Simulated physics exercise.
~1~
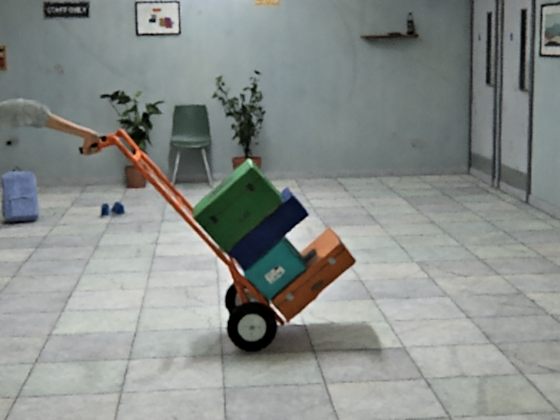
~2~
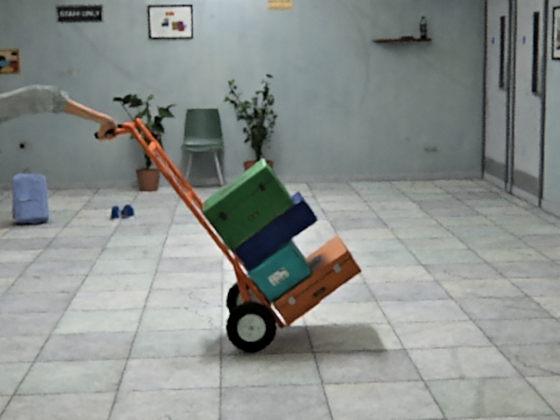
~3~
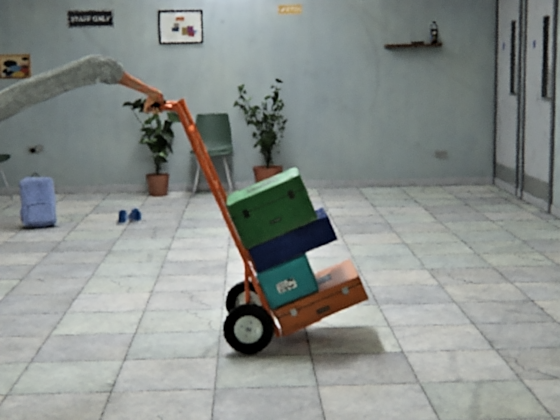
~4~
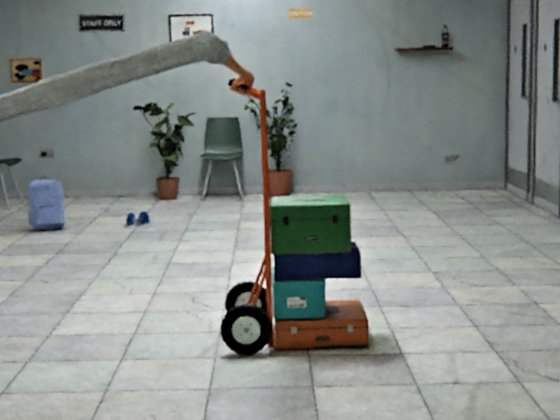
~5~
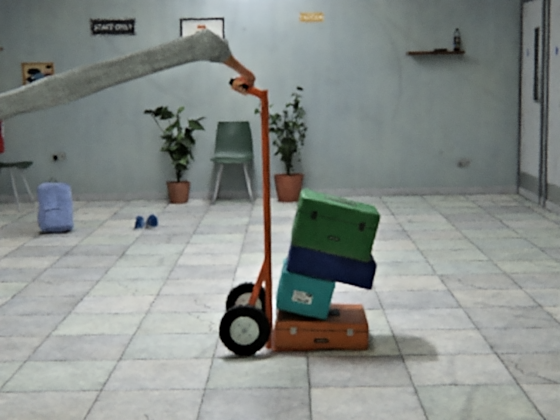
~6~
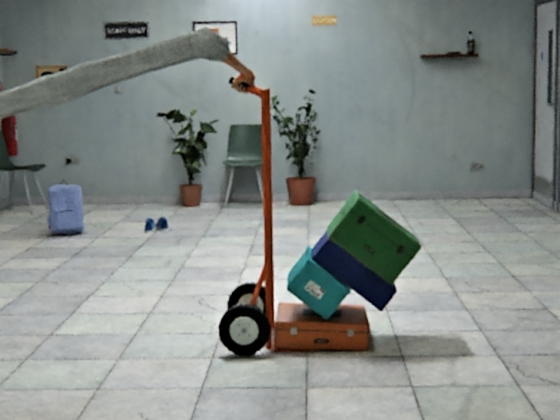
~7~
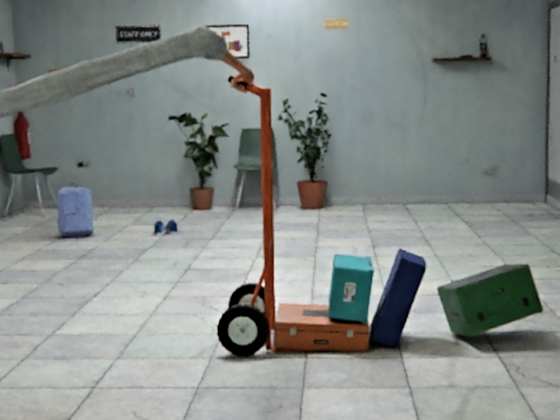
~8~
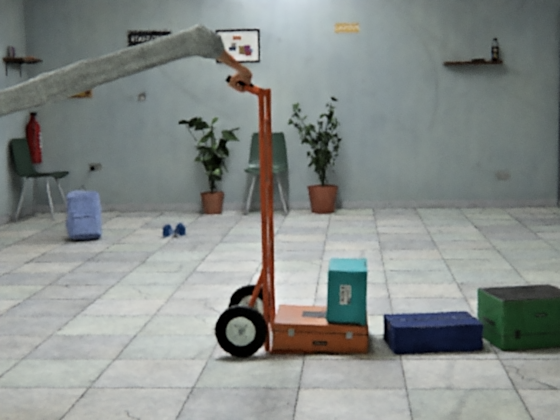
In a tiled room with potted plants, an arm swung a loaded orange sack truck upright, and the stack kept tipping right; the green toolbox and blue box toppled onto the floor, while the turquoise tote ended toppled on the orange toolbox.
